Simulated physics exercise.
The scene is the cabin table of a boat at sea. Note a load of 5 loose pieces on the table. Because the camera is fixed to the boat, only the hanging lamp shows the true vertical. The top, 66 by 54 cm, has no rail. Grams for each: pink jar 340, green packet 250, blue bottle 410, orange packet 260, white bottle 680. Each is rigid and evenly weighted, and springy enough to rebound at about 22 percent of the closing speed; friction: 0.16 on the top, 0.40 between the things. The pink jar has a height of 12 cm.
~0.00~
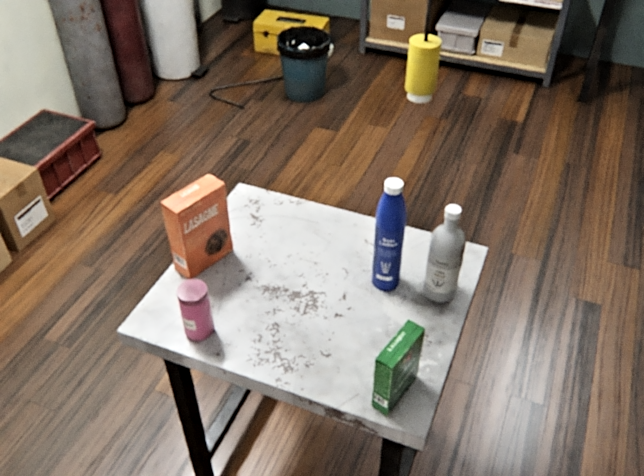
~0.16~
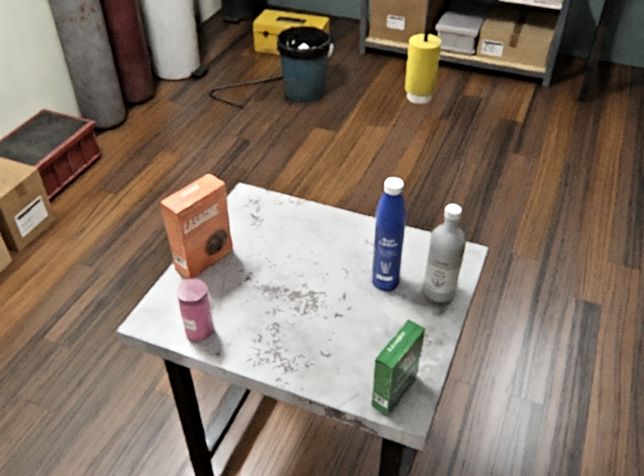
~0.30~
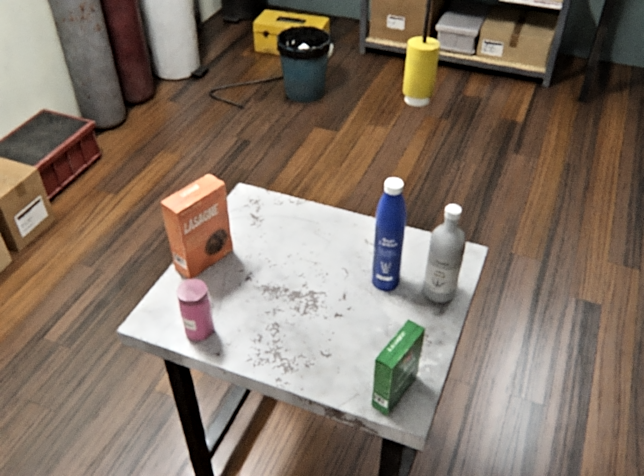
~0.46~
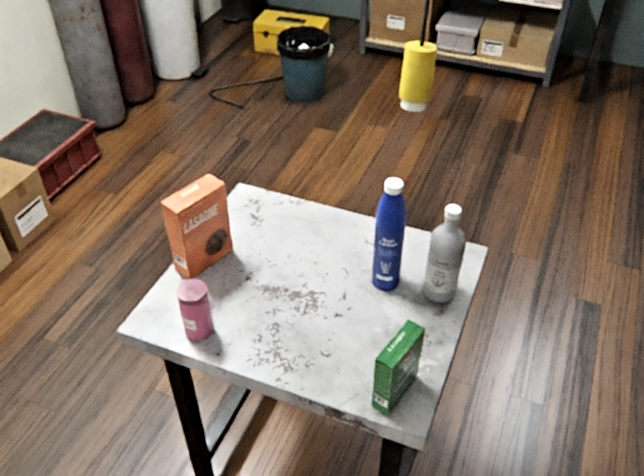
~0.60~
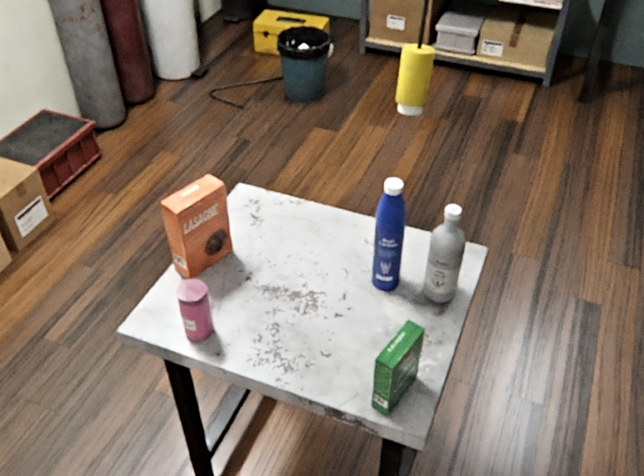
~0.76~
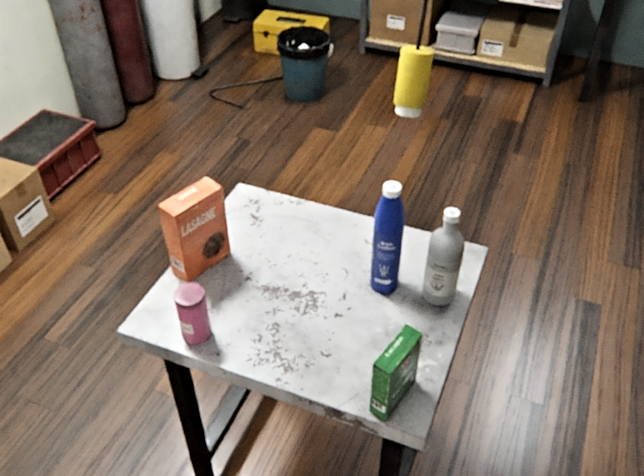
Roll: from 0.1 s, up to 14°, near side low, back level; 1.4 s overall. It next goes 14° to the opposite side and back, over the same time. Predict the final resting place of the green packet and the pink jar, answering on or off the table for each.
At the end: Green packet off; pink jar off.
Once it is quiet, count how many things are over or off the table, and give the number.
2.
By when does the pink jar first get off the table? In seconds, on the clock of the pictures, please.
That comes at close to 1.0 seconds.
After 1.06 s, boat heeled 10°, near side down; pink jar and green packet now off the table; orange packet moved 8 cm; blue bottle moved 8 cm.
After 1.36 s, boat heeled 1°, near side down; blue bottle moved 16 cm; white bottle moved 16 cm; orange packet moved 16 cm.
After 1.66 s, boat heeled 2°, far side down; blue bottle moved 16 cm; white bottle moved 16 cm; orange packet moved 16 cm.
After 2.36 s, boat heeled 12°, far side down; blue bottle moved 11 cm; orange packet moved 11 cm; white bottle moved 11 cm.
In the end (3.4 s), off the table, pink jar and green packet; the other 3 under 5 cm from the start.
